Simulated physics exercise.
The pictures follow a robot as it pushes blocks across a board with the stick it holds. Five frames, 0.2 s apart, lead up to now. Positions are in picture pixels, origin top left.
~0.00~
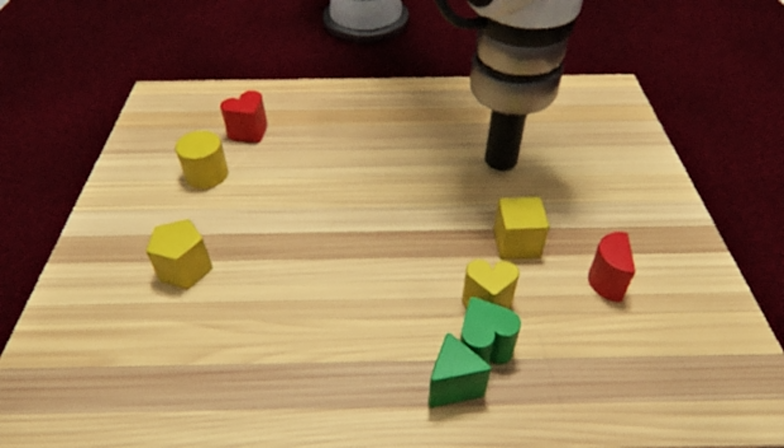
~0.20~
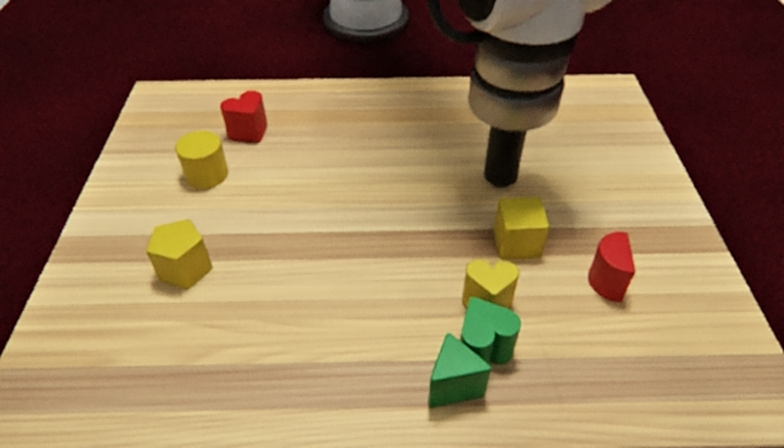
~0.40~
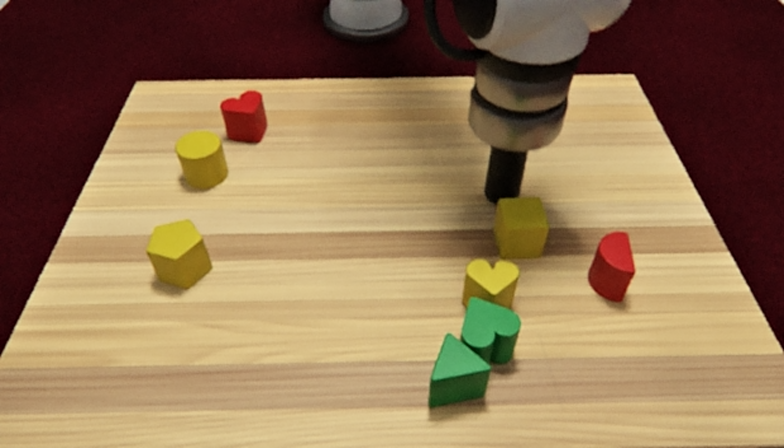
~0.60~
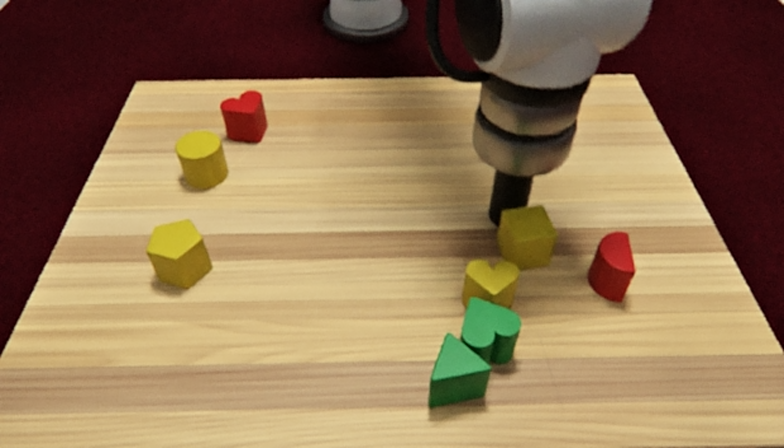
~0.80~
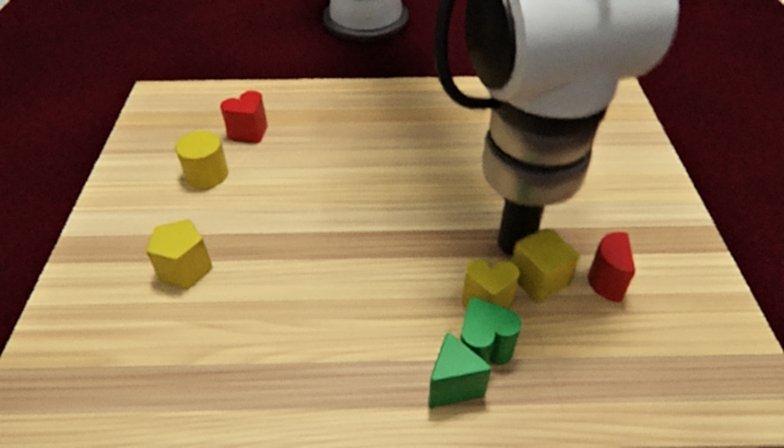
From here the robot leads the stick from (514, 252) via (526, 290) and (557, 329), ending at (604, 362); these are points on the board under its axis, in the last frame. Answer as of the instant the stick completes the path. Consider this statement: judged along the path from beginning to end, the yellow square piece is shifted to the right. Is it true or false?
Answer: False.
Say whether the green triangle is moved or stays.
Its place stays the same.
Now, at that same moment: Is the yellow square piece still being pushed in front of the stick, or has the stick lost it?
The yellow square piece is leading.
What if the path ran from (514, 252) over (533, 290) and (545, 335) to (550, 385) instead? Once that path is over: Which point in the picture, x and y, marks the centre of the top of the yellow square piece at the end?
Top centre: (606, 318).
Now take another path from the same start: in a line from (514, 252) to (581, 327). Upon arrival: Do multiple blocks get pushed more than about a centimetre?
In short: No.
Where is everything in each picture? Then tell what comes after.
Lower end of the stick at (501, 160), tops of blocks, green triangle at (457, 359), yellow heart at (493, 274), yellow square piece at (524, 212), in the first picture.
Stick at (500, 175), blocks as before, in the second picture.
Stick at (502, 194), blocks as before, in the third picture.
Stick at (507, 217), yellow square piece at (530, 222), in the fourth picture.
Stick at (516, 243), green triangle at (457, 359), yellow heart at (493, 274), yellow square piece at (548, 249), in the fifth picture.
What follows on the original path. One third of the way, stick at (529, 282); yellow square piece at (575, 285), turned 35° anticlockwise.
Two thirds of the way, stick at (560, 321); yellow square piece at (617, 321), turned 50° anticlockwise.
At the end, stick at (608, 354); green triangle not moved; yellow heart not moved; yellow square piece at (672, 355), turned 50° anticlockwise.
